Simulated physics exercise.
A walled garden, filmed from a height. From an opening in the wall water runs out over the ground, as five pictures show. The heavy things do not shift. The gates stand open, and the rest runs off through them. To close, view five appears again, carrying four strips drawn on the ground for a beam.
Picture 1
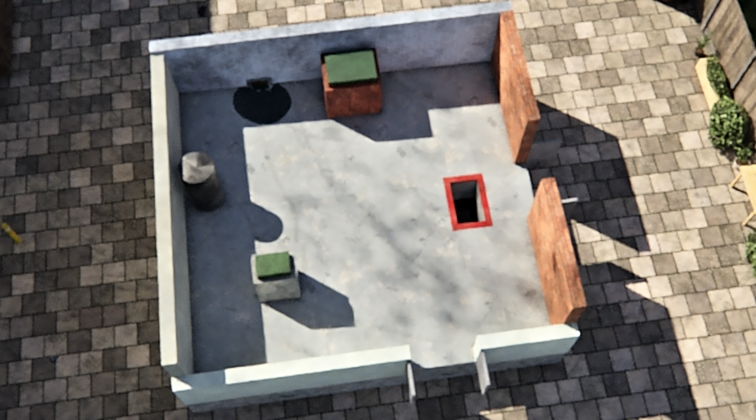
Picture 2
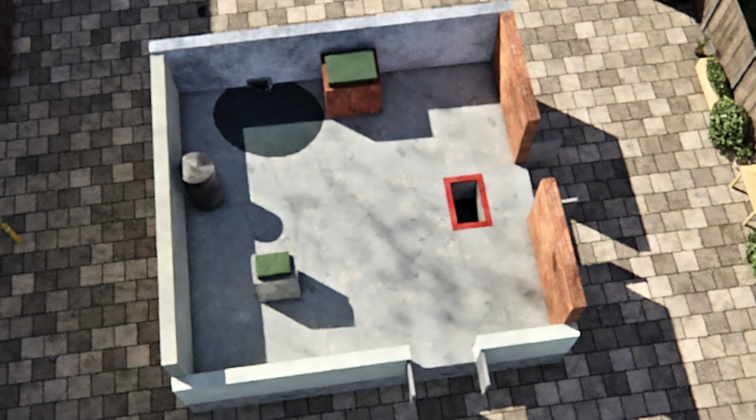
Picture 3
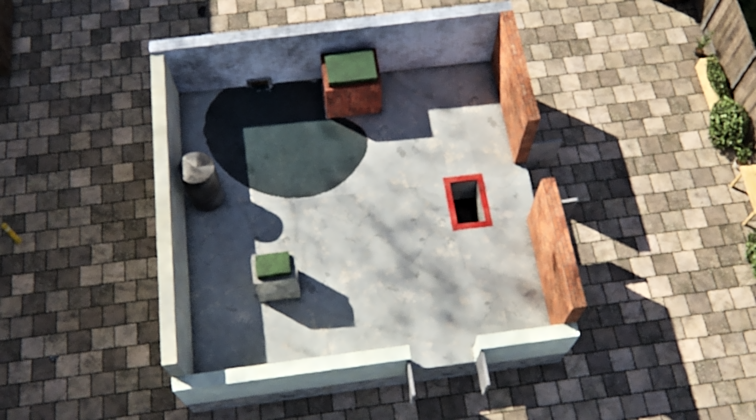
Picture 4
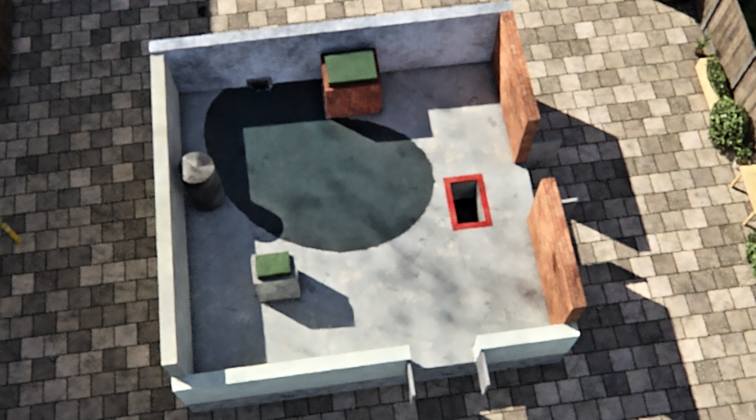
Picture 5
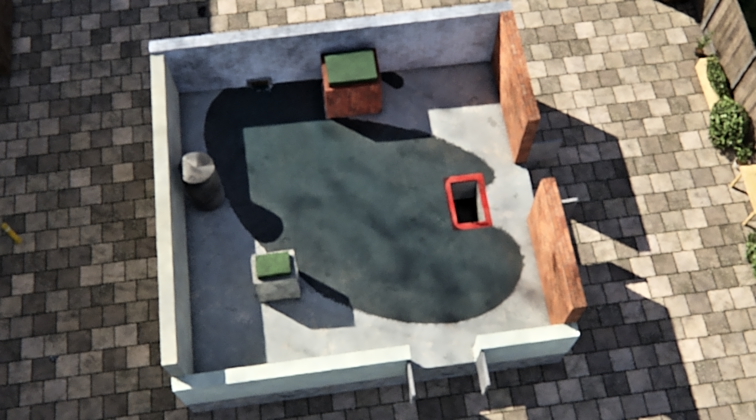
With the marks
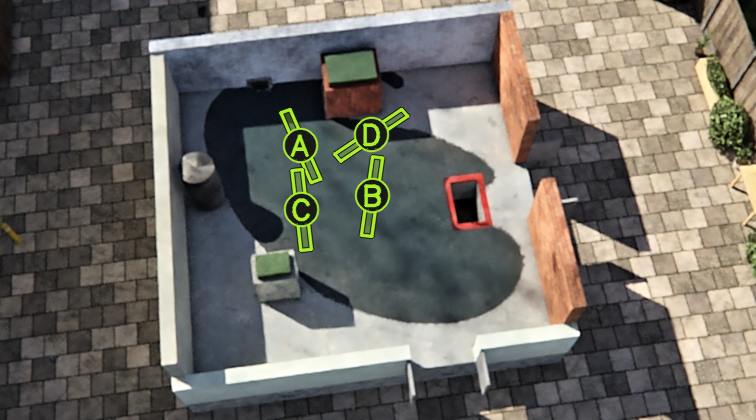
Dark water spreads from the back wall across the walled yard and reaches the red-edged gully.
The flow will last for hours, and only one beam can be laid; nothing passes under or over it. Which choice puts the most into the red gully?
C.
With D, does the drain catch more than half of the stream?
No.
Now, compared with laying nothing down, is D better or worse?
Spot D is worse.
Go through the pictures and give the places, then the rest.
The first frame shows outfall at (259, 82); red gully at (468, 202); open gate at (440, 353); open gate at (520, 191); 2 % of the ground under water, visible out to (262, 119); red gully still dry.
In the second frame, 7 % of the ground under water, visible out to (287, 150); red gully still dry.
In the third frame, 15 % of the ground under water, visible out to (353, 167); red gully still dry.
In the fourth frame, 29 % of the ground under water, visible out to (405, 223); red gully still dry.
In the fifth frame, 47 % of the ground under water, visible out to (499, 297); red gully taking water.
In lime, A from (285, 111) to (315, 180); B from (366, 235) to (377, 157); C from (306, 249) to (297, 170); D from (337, 157) to (404, 112).
With A, about 21 % of the stream goes into the red gully, about 79 % out by the gates.
With B, about 19 % of the stream goes into the red gully, about 79 % out by the gates.
With C, about 30 % of the stream goes into the red gully, about 68 % out by the gates.
With D, about 20 % of the stream goes into the red gully, about 79 % out by the gates.
